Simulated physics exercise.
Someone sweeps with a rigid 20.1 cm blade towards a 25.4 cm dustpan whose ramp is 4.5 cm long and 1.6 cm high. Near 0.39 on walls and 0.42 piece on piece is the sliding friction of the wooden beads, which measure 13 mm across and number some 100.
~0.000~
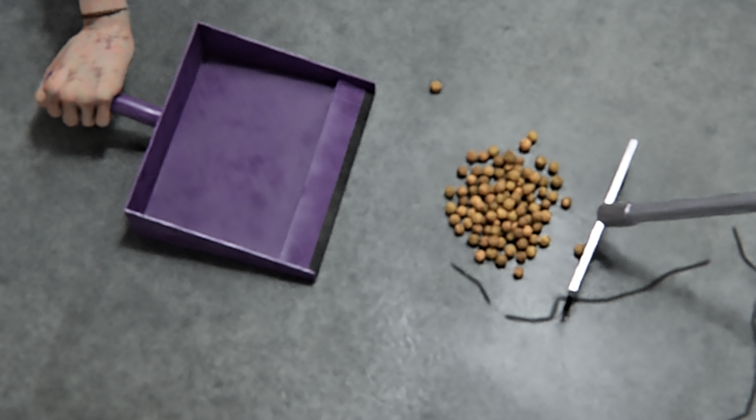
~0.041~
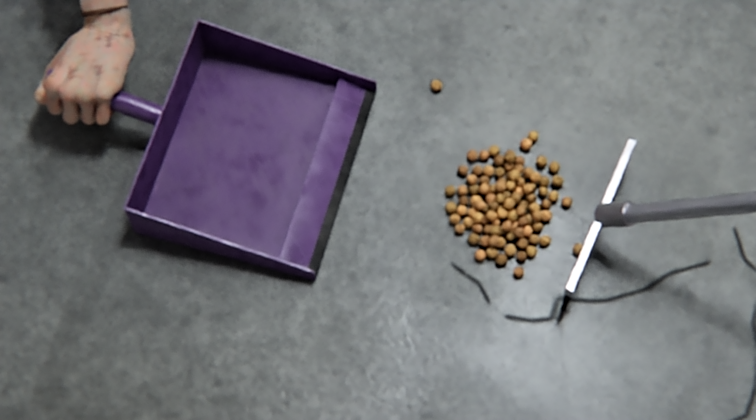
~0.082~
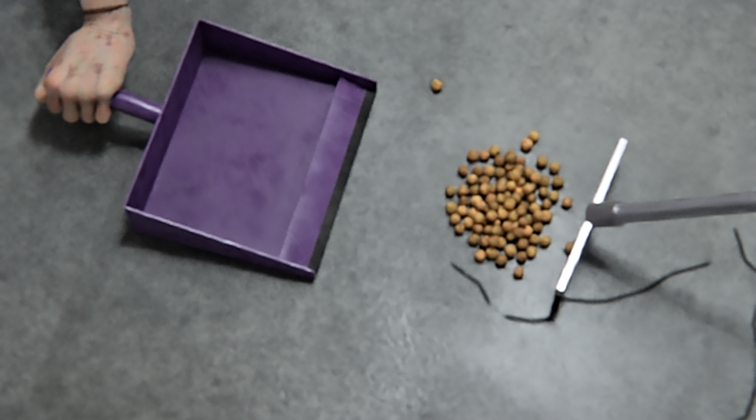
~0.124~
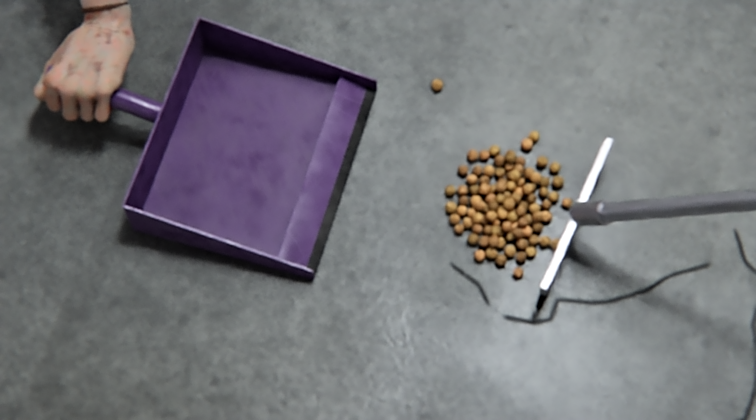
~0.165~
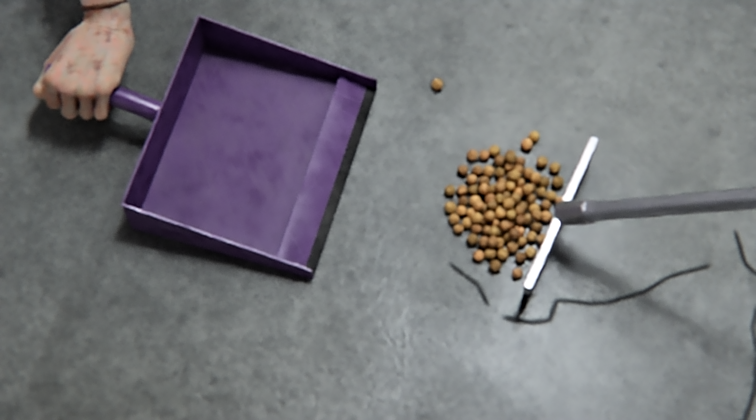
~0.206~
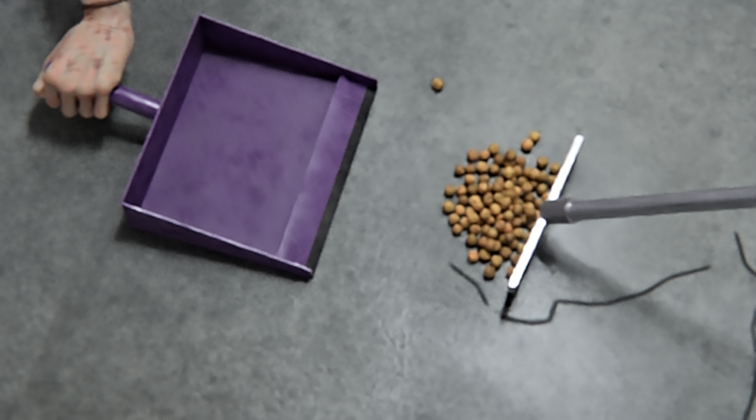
A thin white blade on a grey pole slid left across the grey floor and pushed into a pile of small brown balls, while a hand held a purple dustpan still on the left.
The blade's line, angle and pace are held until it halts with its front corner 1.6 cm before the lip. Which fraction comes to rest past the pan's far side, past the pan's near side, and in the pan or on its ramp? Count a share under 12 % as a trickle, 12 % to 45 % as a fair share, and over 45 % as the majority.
At the end, far side: It will be a small share, near side: It will be a small share, pan: It will be a moderate share.
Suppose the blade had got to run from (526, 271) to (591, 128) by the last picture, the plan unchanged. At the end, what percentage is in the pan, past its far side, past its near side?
Pan 30; far 20; near 0.
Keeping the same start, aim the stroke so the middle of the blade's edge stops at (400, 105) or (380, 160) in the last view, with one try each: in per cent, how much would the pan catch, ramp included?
Roughly 25 % and 30 %.
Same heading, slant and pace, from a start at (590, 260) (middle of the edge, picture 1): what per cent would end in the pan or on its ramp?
15 per cent, roughly.
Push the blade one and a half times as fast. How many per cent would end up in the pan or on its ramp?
Roughly 30 in a hundred.
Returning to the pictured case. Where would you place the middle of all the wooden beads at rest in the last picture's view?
When it all comes to rest, the middle is near (360, 164).
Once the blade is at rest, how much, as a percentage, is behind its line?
Estimate: Near 20 %.
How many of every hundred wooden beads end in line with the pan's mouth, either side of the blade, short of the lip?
About 75 %.
After 0.45 s, middle of the blade 14 cm from the lip; 0 % over the lip, far side 5 %, near side 0 %.
Then, at 0.62 s, middle of the blade 7 cm from the lip; 0 % over the lip, far side 5 %, near side 0 %.
After 0.91 s, middle of the blade 3 cm from the lip; 25 % over the lip, far side 5 %, near side 0 %.
By 1.2 s all is still; far side 5 %, near side 0 %, pan 20 %, in front of the lip or behind the blade 75 %.
